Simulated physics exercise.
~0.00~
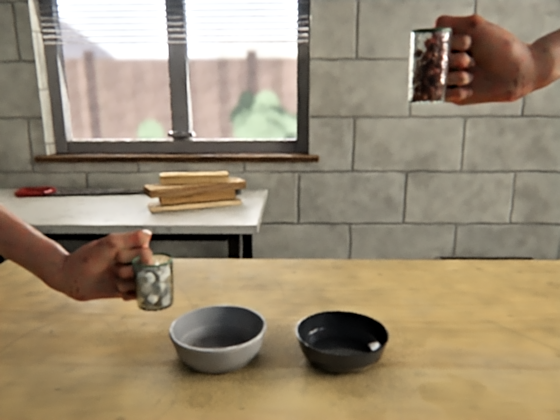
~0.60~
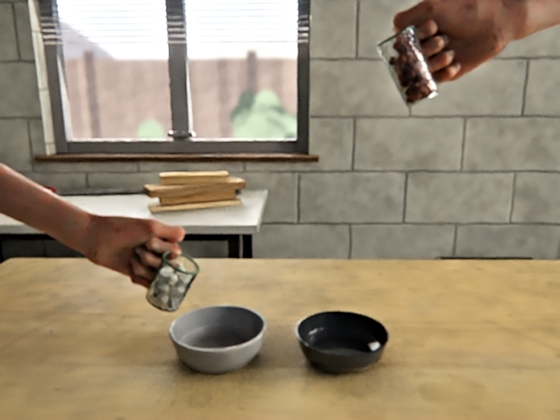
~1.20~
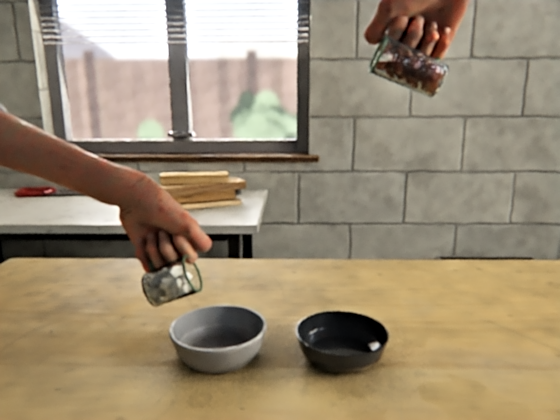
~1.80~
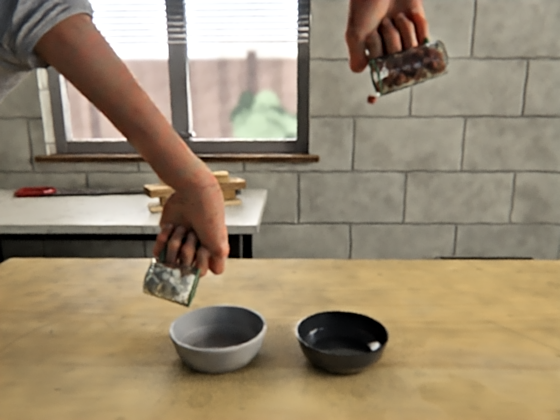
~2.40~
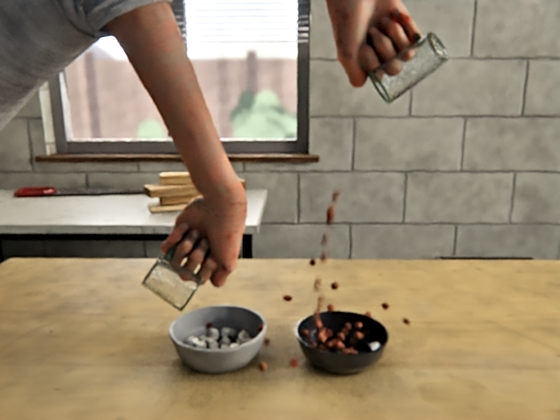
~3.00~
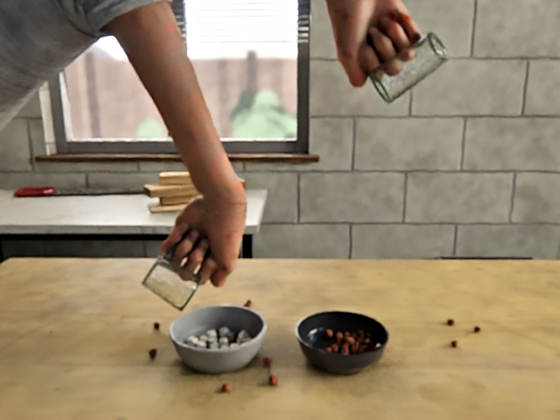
Two hands tipping glasses over bowls, pale pieces all landing in the left, reddish-brown ones partly scattering from the higher right.
